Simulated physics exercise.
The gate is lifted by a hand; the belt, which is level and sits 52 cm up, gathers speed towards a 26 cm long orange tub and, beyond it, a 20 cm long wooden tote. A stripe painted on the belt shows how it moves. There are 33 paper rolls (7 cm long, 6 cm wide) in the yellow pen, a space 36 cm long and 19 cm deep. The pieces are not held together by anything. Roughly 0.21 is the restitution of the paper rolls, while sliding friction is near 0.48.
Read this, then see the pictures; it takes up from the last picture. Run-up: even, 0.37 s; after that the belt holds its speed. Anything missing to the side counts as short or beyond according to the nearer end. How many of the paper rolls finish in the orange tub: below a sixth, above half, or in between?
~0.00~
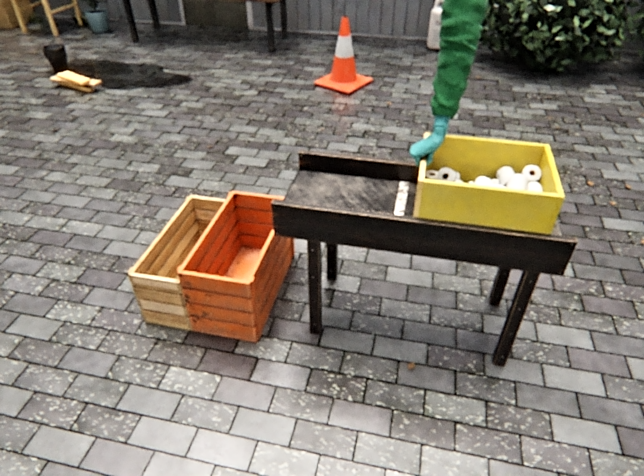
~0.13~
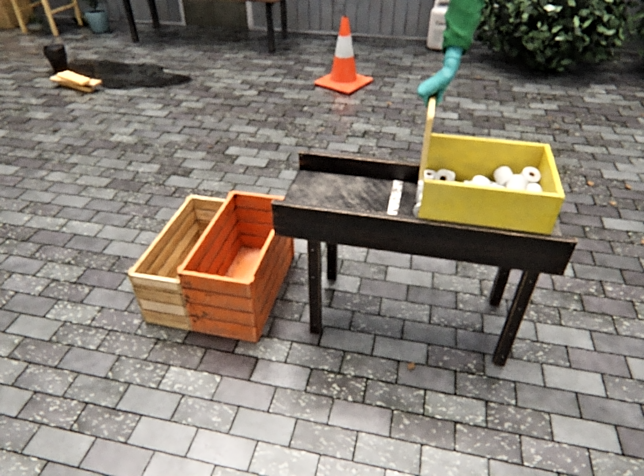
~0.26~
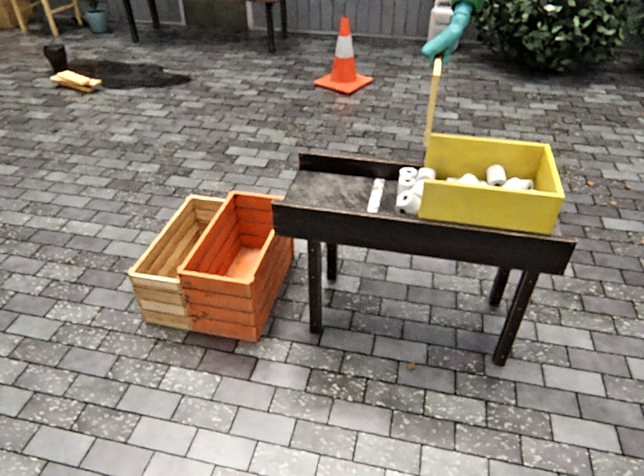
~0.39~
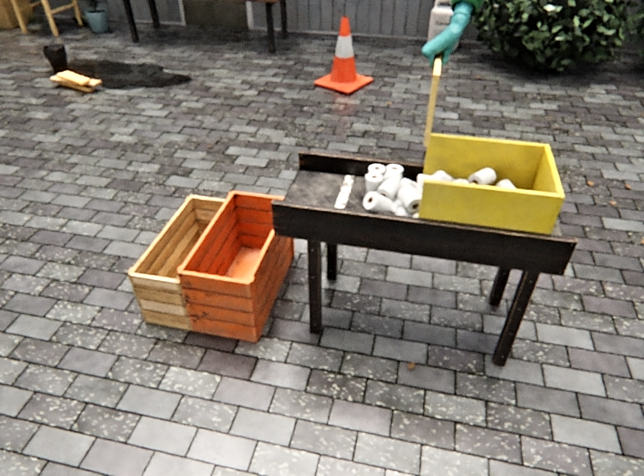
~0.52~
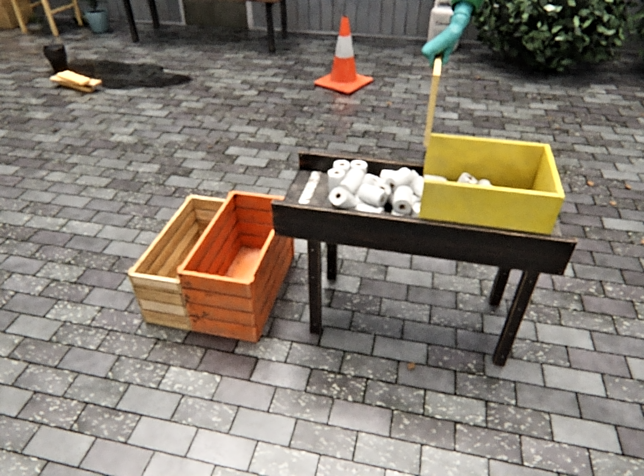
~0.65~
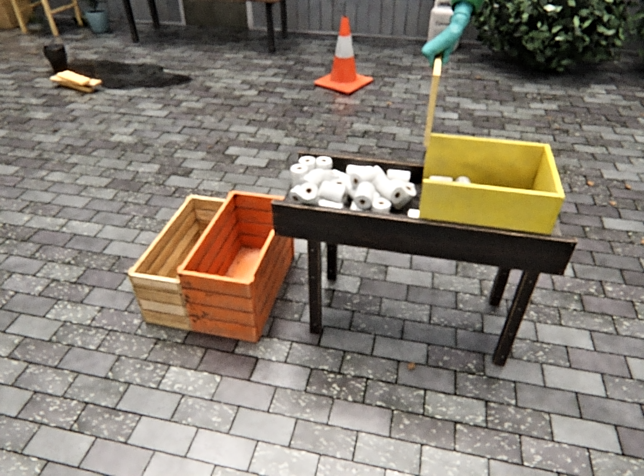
Count for the orange tub: Beyond one half of the items land there.
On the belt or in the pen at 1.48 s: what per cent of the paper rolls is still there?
Close to 5 per cent, I'd say.
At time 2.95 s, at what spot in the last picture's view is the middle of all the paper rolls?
Around (243, 282).
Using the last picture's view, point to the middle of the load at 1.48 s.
I'd say close to (240, 278).
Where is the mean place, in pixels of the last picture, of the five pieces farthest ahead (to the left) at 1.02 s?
They're centred near (228, 259).
After 1.02 s, 1 still in the yellow pen, 8 in the orange tub, 10 on the belt and 14 in the air.
After 1.48 s, 1 still in the yellow pen, 30 in the orange tub, 1 on the belt and 1 in the air.
After 2.12 s, 32 in the orange tub and 1 on the belt.
Final count (at 2.95 s), 33 in the orange tub. Asked share, 33 of 33, 100 per cent.
